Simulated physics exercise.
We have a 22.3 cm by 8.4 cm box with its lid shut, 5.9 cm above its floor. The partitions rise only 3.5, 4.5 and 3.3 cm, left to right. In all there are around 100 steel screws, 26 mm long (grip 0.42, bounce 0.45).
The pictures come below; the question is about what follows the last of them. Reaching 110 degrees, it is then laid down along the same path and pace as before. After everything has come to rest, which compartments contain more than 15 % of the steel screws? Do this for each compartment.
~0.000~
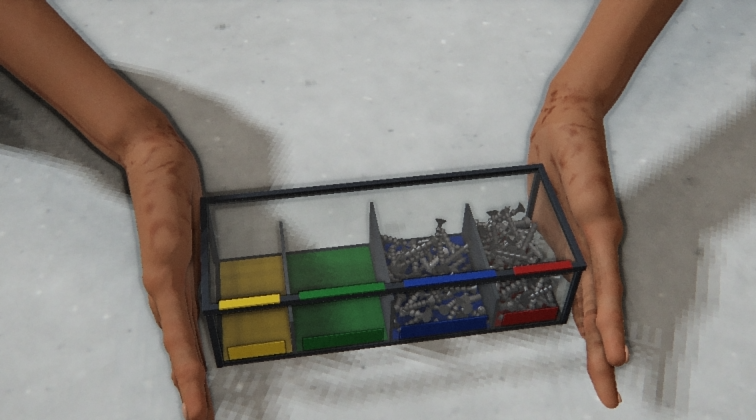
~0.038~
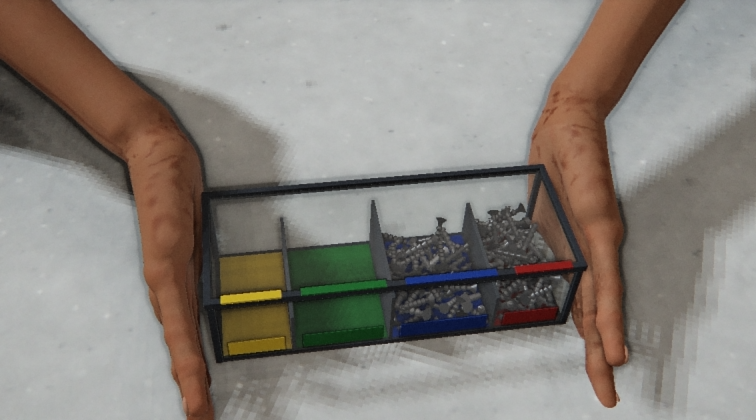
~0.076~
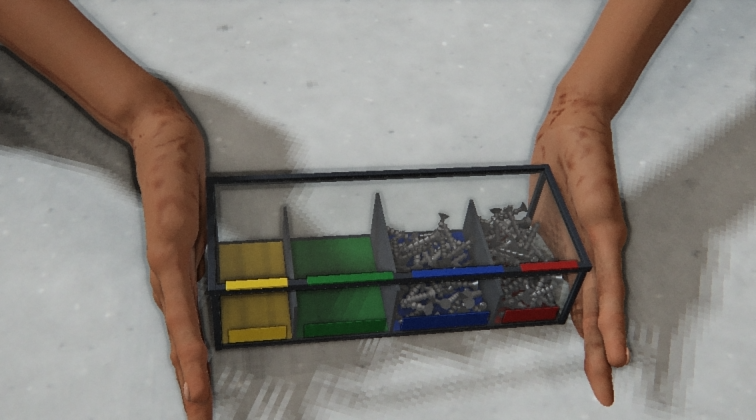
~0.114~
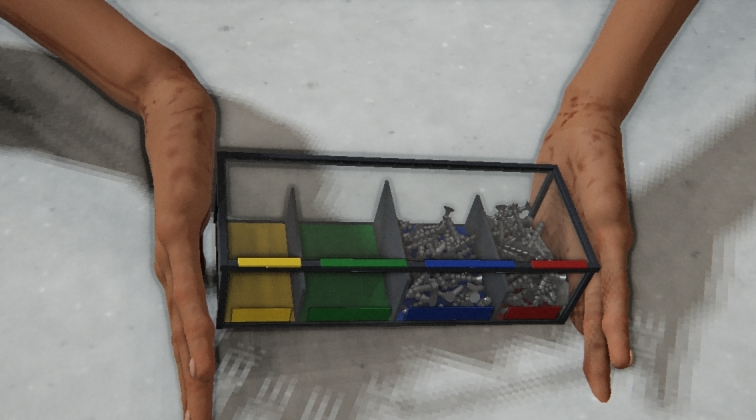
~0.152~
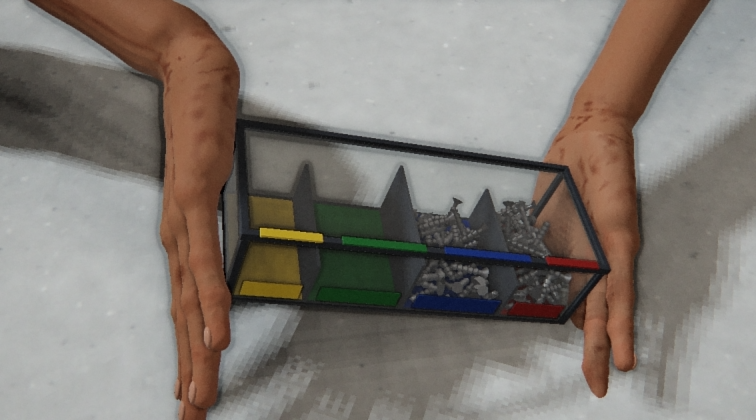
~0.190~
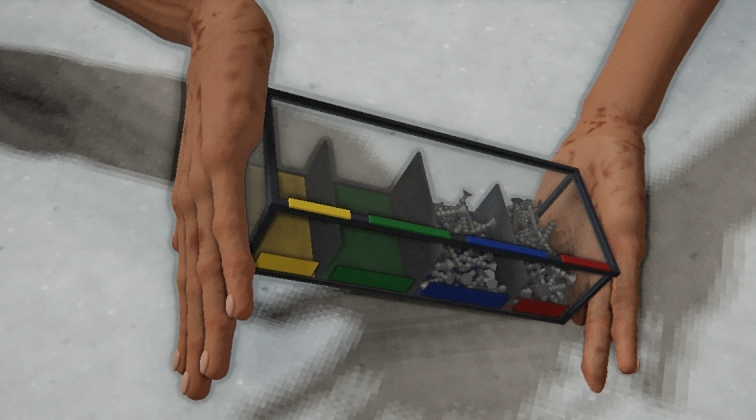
Red: More than 15 %, blue: Not more than 15 %, green: Not more than 15 %, yellow: Not more than 15 %.
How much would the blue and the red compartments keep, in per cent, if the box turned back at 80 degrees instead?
You'd find blue with 30 % and red with 70 %.
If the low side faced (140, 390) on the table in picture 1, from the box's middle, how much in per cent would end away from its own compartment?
Something like 50 per cent of the pieces.
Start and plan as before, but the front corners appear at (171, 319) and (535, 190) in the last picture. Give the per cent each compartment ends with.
Per cent by compartment: Red 5, blue 90, green 0, yellow 5.
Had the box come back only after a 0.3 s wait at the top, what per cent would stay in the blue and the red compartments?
That would leave blue with 10 percent and red with 90 percent.
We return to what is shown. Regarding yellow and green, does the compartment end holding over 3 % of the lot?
With yellow that fails, while with green that fails.
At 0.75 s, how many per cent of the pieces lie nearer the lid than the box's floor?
60 %.
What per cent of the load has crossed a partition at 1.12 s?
Share: Approx. 40 %.
After 0.75 s, tilt 109 degrees; red 70 %, blue 30 %.
Then, at 1.12 s, tilt 47 degrees; red 90 %, blue 10 %.
After 1.58 s, tilt 0 degrees; red 90 %, blue 10 %.
In the end, at 2.0 s, red 90 %, blue 10 %, green 0 %, yellow 0 %.
